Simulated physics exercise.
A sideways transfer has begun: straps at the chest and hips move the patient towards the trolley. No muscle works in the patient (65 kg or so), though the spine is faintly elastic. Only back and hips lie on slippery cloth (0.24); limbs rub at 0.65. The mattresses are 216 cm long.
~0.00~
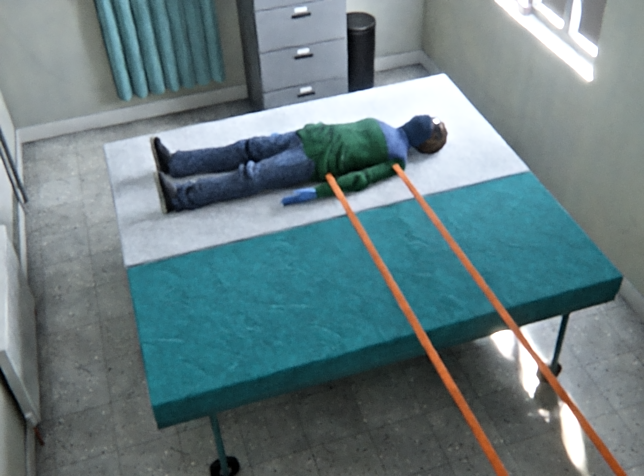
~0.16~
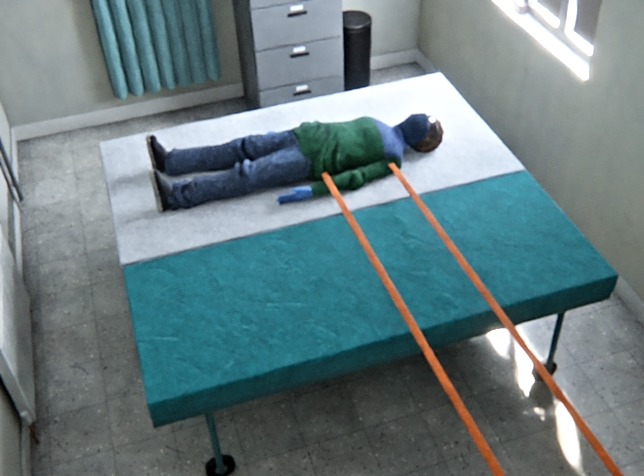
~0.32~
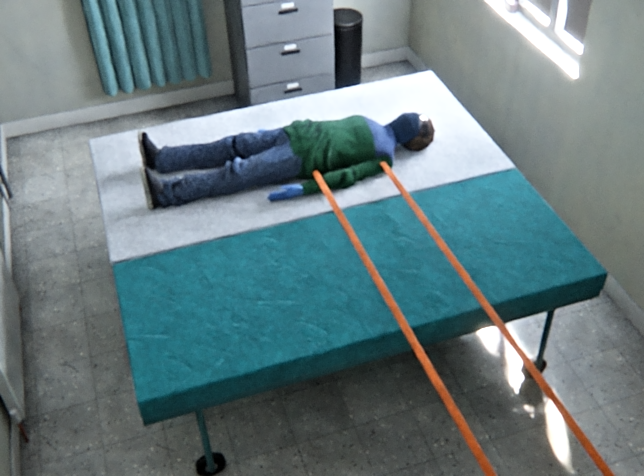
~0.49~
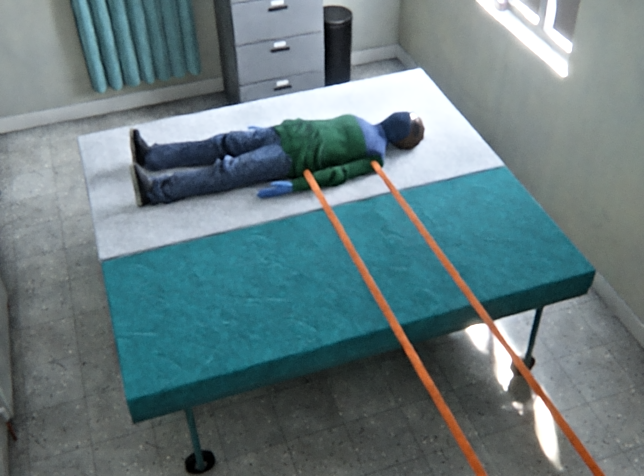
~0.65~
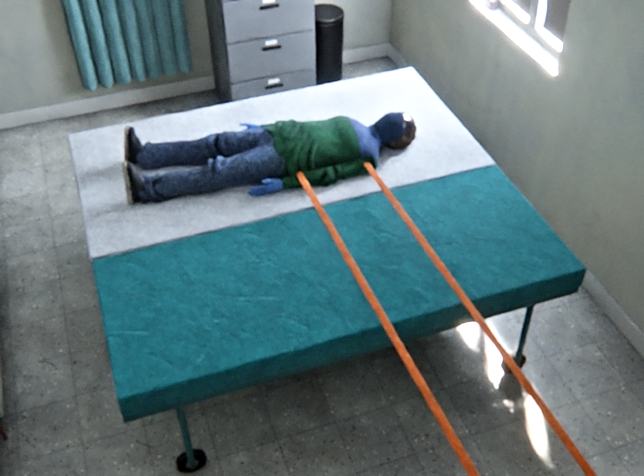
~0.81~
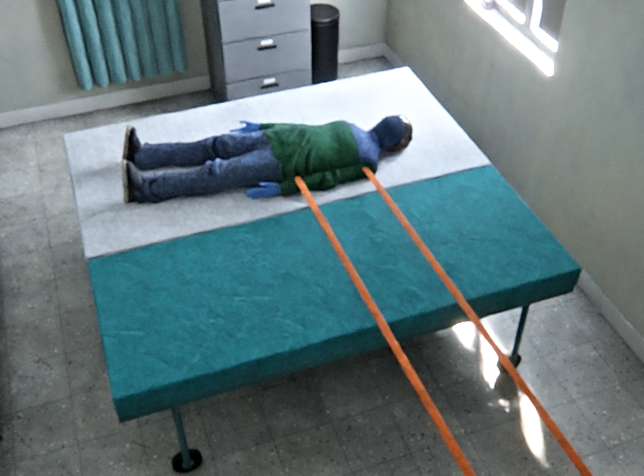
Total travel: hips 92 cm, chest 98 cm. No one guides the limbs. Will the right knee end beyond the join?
In the end the right knee crosses the join.
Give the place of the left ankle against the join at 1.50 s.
About 30 cm short of it.
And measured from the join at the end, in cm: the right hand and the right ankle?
Right hand 16 short, right ankle 24 short.
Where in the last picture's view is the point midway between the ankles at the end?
Around (216, 207).
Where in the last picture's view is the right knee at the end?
Near (285, 211).
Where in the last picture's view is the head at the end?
At about (480, 237).
After 1.00 s the right knee is 49 cm short of the join, near (214, 155) in the last picture's view.
After 1.50 s the right knee is 33 cm short of the join, near (235, 169) in the last picture's view.
After 2.00 s the right knee is 12 cm short of the join, near (261, 189) in the last picture's view.
When all is still (3.7 s), head crosses the join; left hand crosses the join; right hand stops short of the join; left ankle crosses the join; right ankle stops short of the join; right knee crosses the join.
